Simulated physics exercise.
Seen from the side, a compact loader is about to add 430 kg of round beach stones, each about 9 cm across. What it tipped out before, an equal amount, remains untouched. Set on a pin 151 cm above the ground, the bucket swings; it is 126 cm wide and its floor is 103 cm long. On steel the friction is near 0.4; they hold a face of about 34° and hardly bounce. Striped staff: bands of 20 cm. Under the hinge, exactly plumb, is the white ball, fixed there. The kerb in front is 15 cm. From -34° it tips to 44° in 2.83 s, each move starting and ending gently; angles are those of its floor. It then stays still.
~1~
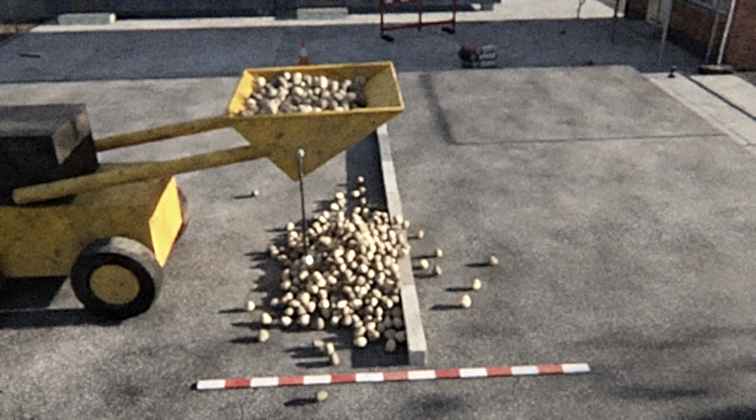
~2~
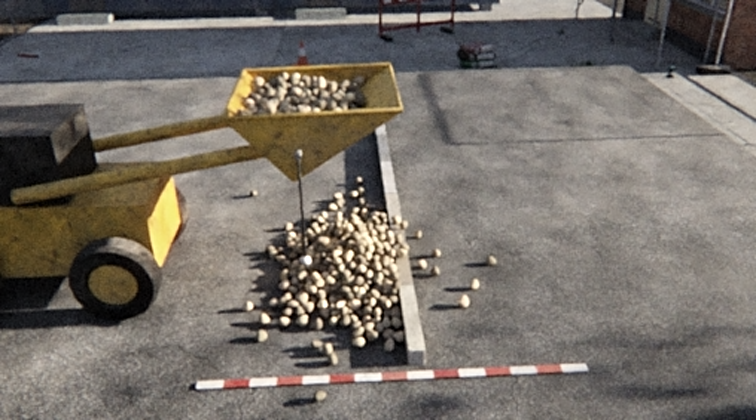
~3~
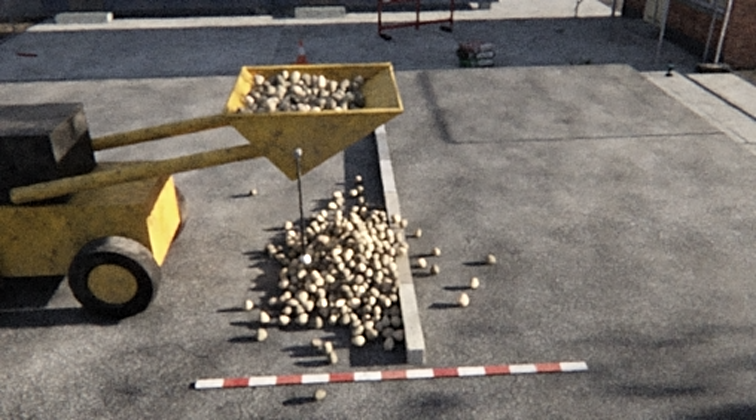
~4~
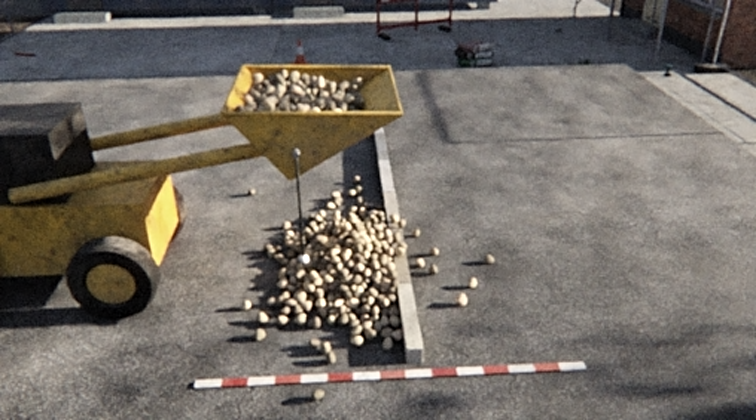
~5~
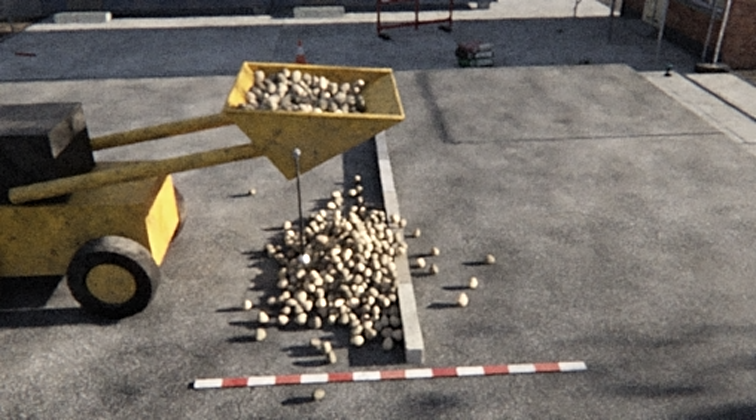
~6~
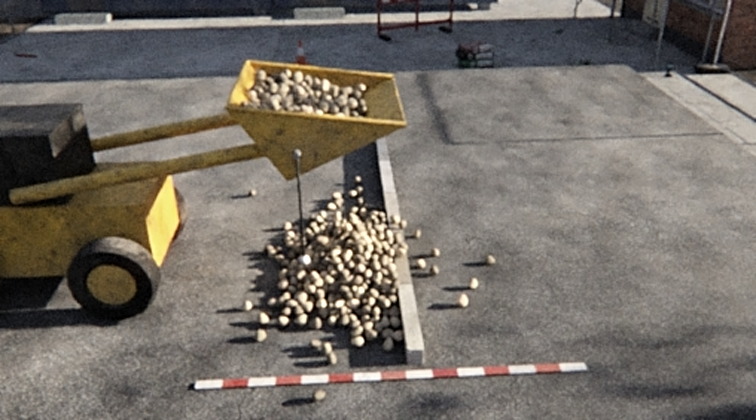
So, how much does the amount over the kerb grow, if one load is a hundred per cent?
It grows by around 86 per cent.
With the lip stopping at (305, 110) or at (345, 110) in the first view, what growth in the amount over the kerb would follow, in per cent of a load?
Around 0 and 25 percent respectively.
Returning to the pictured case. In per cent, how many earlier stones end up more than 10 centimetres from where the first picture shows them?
Roughly 0 % of them.
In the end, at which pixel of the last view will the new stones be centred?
Their centre ends up near (445, 260).
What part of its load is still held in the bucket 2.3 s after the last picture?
Some 0 percent, roughly.
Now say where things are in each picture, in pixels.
Lip at (404, 109), floor tilted -34°, highest stones at (289, 84). The earlier load is highest near (361, 243), 25 cm above ground level, 98 % on this side of the kerb, 2 % over the kerb, in the first picture.
The bucket is at -34°, its lip at (403, 110); the top of the load is at (288, 84), in the second picture.
The bucket is at -32°, its lip at (403, 111); the top of the load is at (288, 83), in the third picture.
Lip at (402, 114), floor tilted -31°, highest stones at (282, 82), in the fourth picture.
The bucket is at -28°, its lip at (404, 119); the top of the load is at (276, 81), in the fifth picture.
The bucket is at -25°, its lip at (406, 125); the top of the load is at (269, 81), in the sixth picture.
Then, 1.5 s after the last picture the floor is at 32°; in per cent of one load, 81 in the bucket, 115 on this side of the kerb, 5 over the kerb; the foremost stones are at (444, 261).
Then, 2.3 s after the last picture the floor is at 44°; in per cent of one load, 0 in the bucket, 122 on this side of the kerb, 78 over the kerb; the foremost stones are at (527, 253).
Then, 2.7 s after the last picture the floor is at 44°; in per cent of one load, 0 in the bucket, 112 on this side of the kerb, 88 over the kerb; the foremost stones are at (560, 250).
Then, 5.5 s after the last picture the floor is at 44°; in per cent of one load, 0 in the bucket, 112 on this side of the kerb, 88 over the kerb; the foremost stones are at (581, 253). Net gain over the kerb, 86.
